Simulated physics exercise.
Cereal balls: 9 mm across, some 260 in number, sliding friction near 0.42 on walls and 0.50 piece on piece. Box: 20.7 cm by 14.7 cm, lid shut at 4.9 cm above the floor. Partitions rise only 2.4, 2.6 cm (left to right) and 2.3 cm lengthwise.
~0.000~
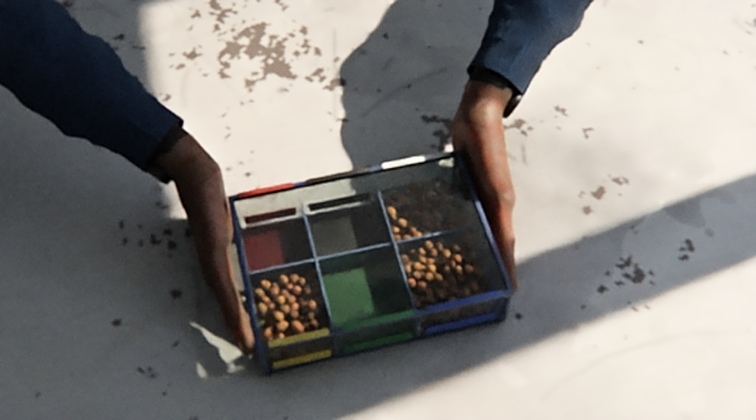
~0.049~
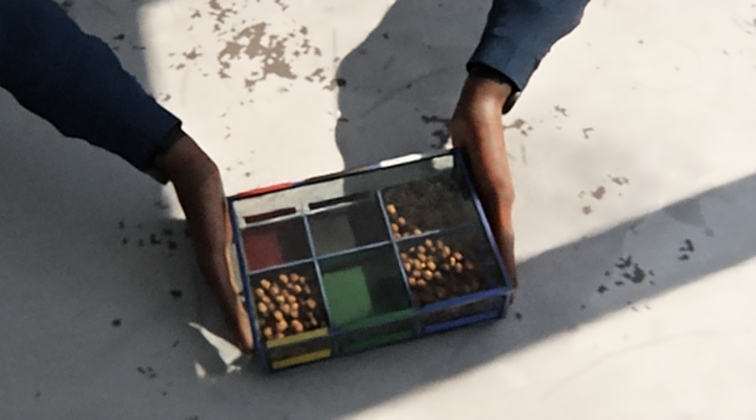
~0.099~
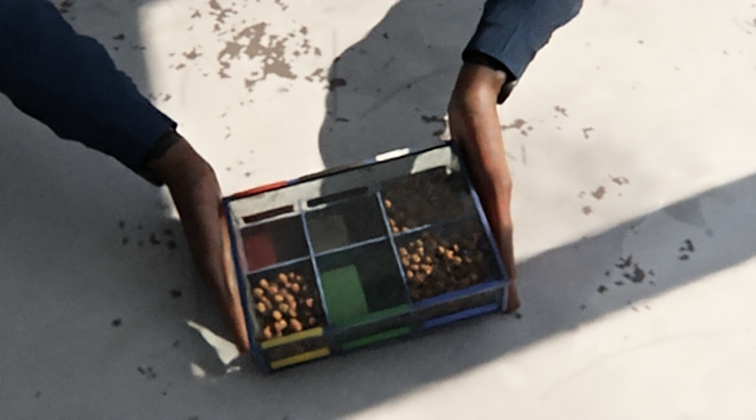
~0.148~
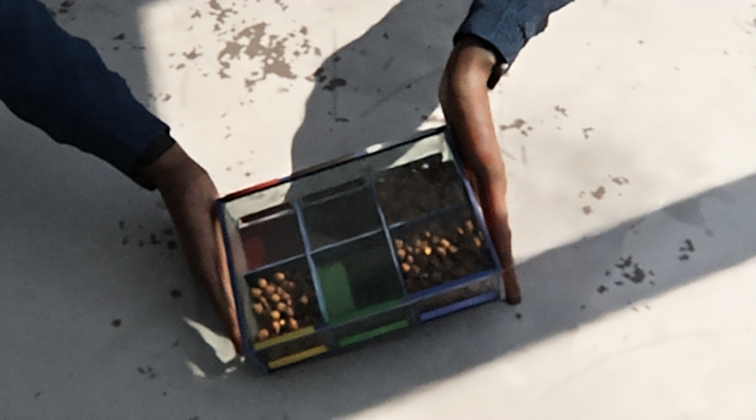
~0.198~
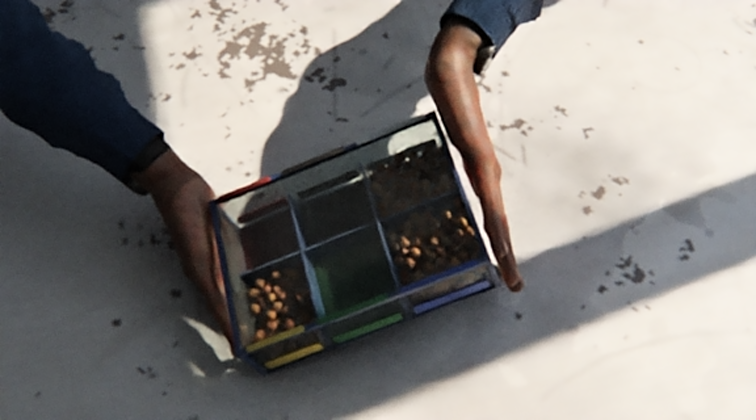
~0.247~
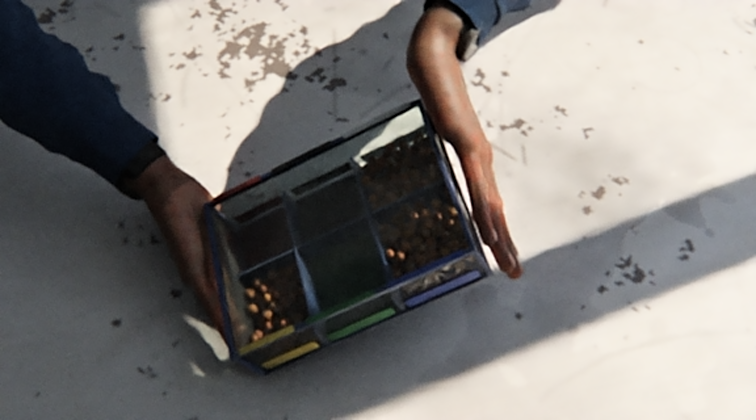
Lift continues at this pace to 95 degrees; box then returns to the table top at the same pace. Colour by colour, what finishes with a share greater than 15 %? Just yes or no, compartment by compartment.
Red gets a yes, blue gets a no, green gets a no, yellow gets a yes, white gets a no, black gets a no.
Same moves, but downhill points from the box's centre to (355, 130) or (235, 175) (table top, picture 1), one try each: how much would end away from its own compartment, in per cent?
About 50 per cent on the first try and 65 per cent on the second.
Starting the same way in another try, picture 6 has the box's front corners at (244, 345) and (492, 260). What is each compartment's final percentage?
In per cent, the final split is red 30, blue 10, green 0, yellow 45, white 10, black 0.
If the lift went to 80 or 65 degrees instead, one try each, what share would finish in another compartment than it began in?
Close to 40 in a hundred first, and 15 in a hundred second.
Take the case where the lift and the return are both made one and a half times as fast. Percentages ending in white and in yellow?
White = 5 per cent, yellow = 55 per cent.
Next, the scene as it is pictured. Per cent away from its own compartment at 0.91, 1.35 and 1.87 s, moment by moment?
35, 60, 60.
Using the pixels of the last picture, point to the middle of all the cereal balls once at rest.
My guess is close to (281, 292).
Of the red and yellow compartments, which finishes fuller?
The yellow one has more.
After 0.91 s, tilt 94 degrees; red 5 %, blue 20 %, green 15 %, yellow 30 %, white 15 %, black 10 %.
Then, at 1.35 s, tilt 39 degrees; red 25 %, blue 5 %, green 5 %, yellow 55 %, white 5 %, black 5 %.
Then, at 1.87 s, tilt 0 degrees; red 25 %, blue 5 %, green 5 %, yellow 55 %, white 5 %, black 5 %.
In the end, at 2.4 s, red 30 %, blue 5 %, green 5 %, yellow 55 %, white 5 %, black 5 %.
